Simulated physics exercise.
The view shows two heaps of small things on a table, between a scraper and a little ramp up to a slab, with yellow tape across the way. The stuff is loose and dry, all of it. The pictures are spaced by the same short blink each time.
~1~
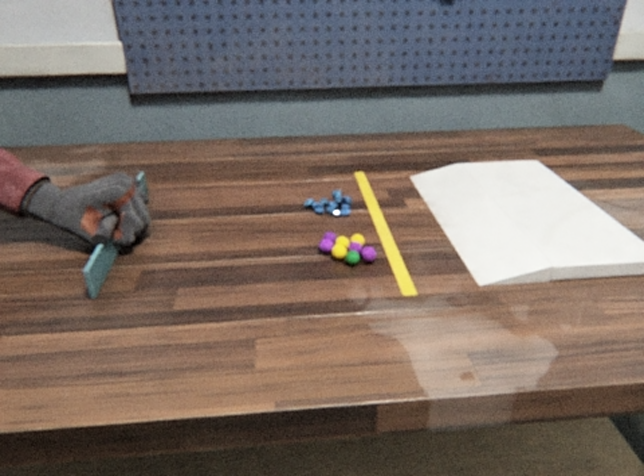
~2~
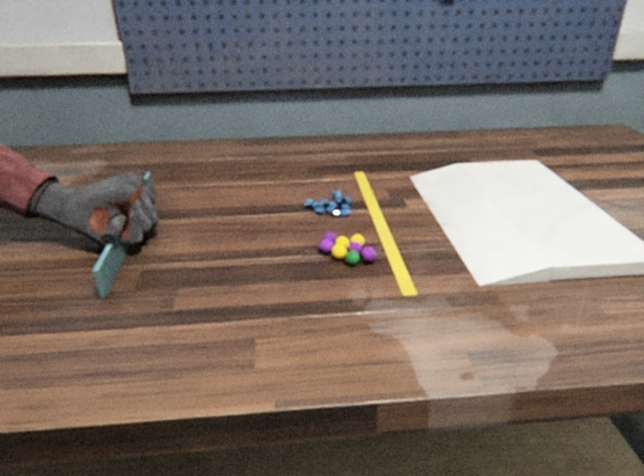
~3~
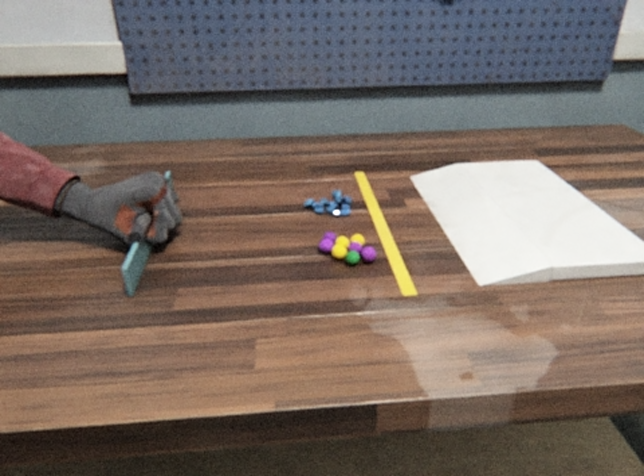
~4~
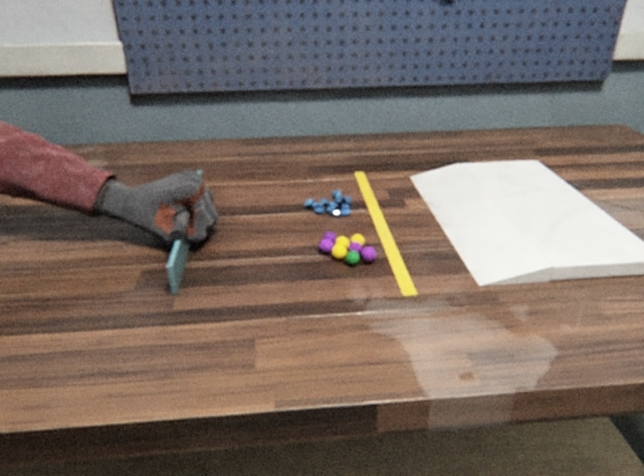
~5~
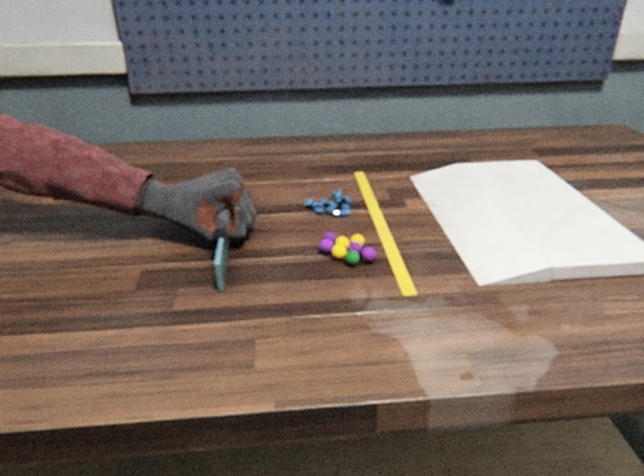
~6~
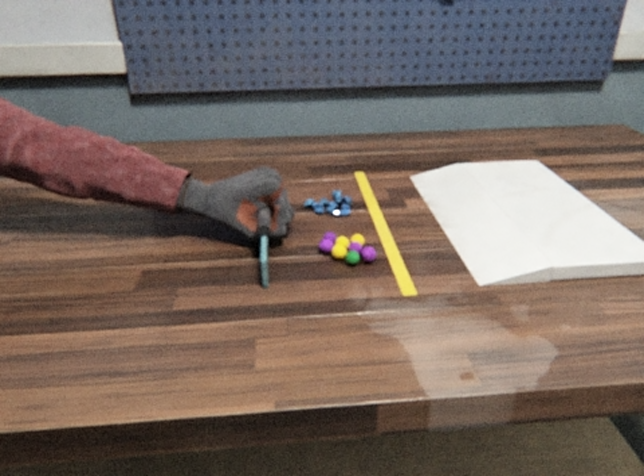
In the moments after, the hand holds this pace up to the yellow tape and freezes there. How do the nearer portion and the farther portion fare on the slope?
The nearer portion? It clears the top, partly. The farther portion? It stays below the top.
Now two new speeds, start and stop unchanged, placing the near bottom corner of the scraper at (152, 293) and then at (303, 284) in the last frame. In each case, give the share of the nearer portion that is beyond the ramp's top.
Lab note: Share about 0 per cent at the first pace, 100 per cent at the second.
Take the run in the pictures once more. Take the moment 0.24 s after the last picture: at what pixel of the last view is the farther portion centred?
Its centre should sit roughly at (408, 199).
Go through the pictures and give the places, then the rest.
In the first picture, scraper near (94, 274), at rest; yellow tape near (361, 177); top of the ramp near (545, 257); nearer portion near (342, 244), a few glass marbles; farther portion near (333, 205), a few aquarium stones.
In the second picture, scraper near (103, 274); farther portion near (333, 205).
In the third picture, scraper near (131, 272); nearer portion near (342, 244).
In the fourth picture, scraper near (175, 270); farther portion near (333, 205).
In the fifth picture, scraper near (220, 267); nearer portion near (342, 244).
In the sixth picture, scraper near (265, 265); yellow tape near (361, 177); top of the ramp near (545, 257); nearer portion near (342, 244); farther portion near (333, 205).
Then, 0.11 s on from there, scraper still moving, near (335, 202); nearer portion the whole lot short of the ramp; farther portion the whole lot short of the ramp.
Then, 0.24 s on from there, scraper stopped at the yellow tape; nearer portion near a quarter on the ramp, the bulk short of the ramp; farther portion the whole lot short of the ramp.
Then, 0.52 s on from there, scraper stopped at the yellow tape; nearer portion the whole lot past the top; farther portion near half on the ramp, near half short of the ramp.
In the end, scraper stopped at the yellow tape; nearer portion the whole lot past the top; farther portion none at all past the top, near half on the ramp, near half short of the ramp.
